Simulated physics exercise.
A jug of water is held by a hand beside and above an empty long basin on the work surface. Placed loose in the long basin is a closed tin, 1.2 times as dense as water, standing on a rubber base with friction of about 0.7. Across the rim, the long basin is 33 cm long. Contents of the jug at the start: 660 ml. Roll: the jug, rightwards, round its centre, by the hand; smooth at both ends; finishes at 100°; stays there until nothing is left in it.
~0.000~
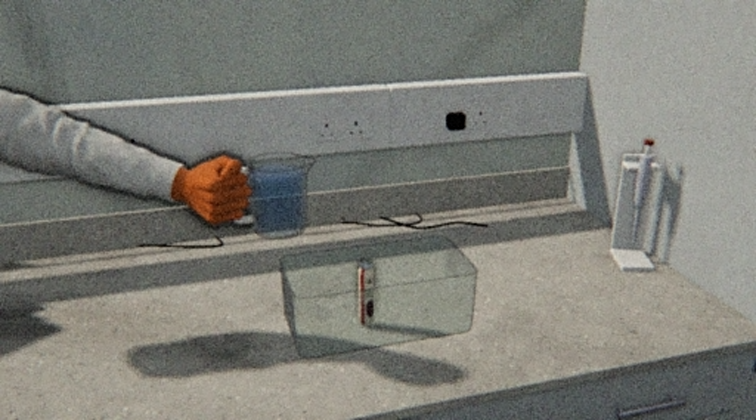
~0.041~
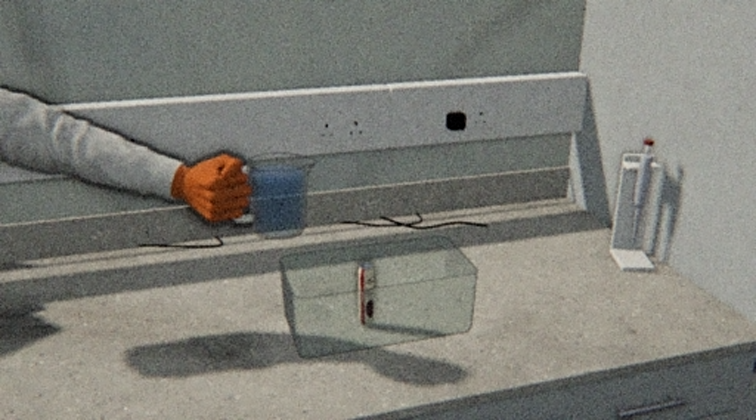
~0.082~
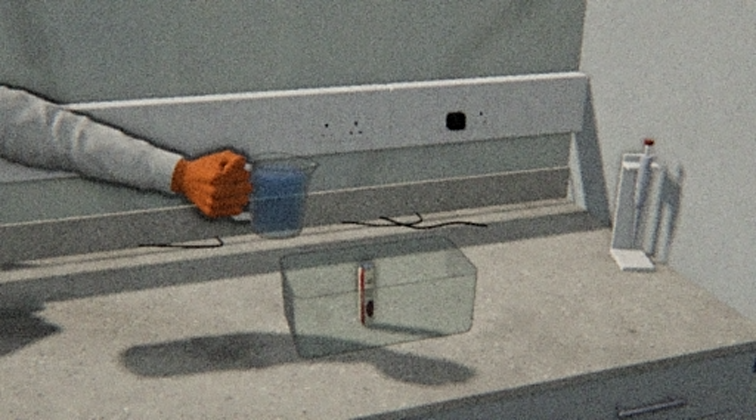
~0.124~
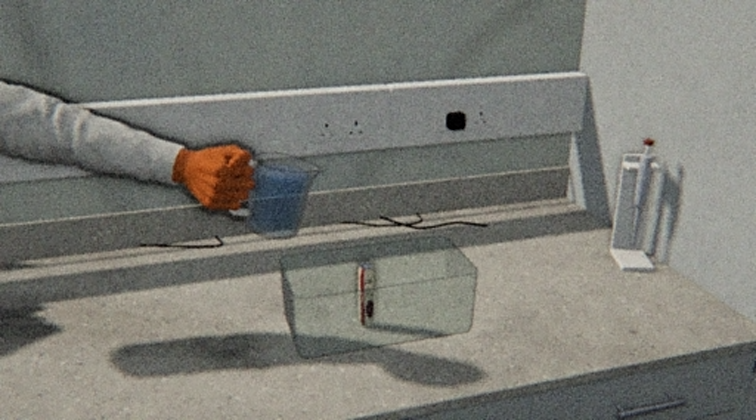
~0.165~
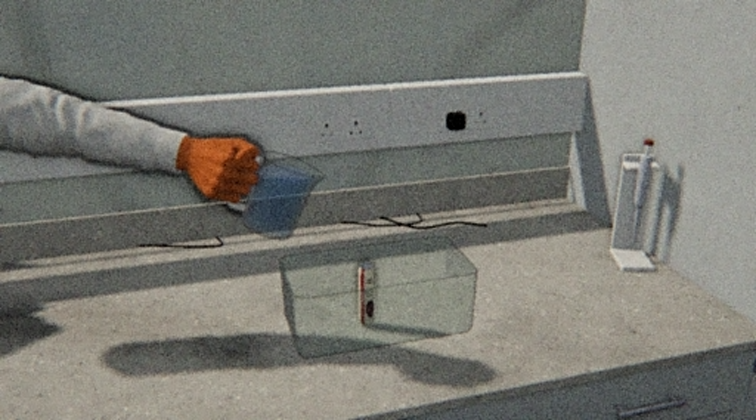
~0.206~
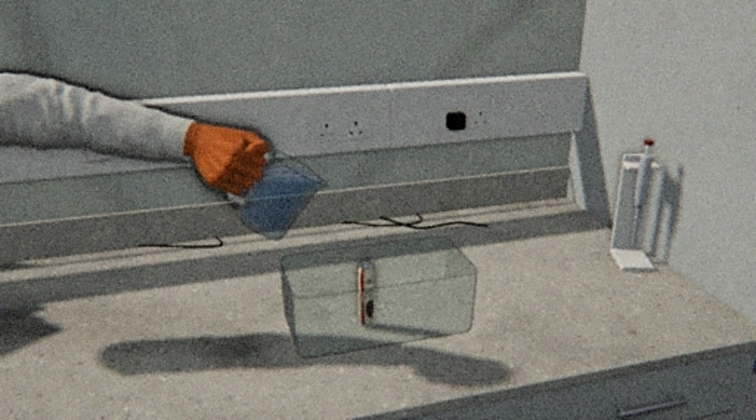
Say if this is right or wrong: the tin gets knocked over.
Right, it gets knocked over.
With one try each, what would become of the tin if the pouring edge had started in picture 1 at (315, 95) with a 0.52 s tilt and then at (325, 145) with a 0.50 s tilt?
First it stays on its base; then it tips over.
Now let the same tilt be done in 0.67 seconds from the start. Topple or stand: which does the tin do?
The tin tips over.
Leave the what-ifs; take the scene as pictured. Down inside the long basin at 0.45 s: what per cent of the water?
Fraction in basin: Approx. 12%.
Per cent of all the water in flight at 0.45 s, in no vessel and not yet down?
30 per cent.
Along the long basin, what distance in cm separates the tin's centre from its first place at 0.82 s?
Near 8 cm.
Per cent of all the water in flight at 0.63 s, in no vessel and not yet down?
Estimate: Around 20 per cent.
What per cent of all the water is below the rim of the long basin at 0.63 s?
Looks like about 60 % of the whole amount.
By 0.45 s the tilt is 96° and 58 per cent is still to pour; the tin stands where it began.
By 0.63 s the tilt is 100° and 20 per cent is still to pour; the tin stands 2 cm from where it began.
By 0.82 s the tilt is 100° and 5 per cent is still to pour; the tin leans 50°.
By 1.02 s the tilt is 100° and 1 per cent is still to pour; the tin lies on its side.
At rest the tin lies on its side.
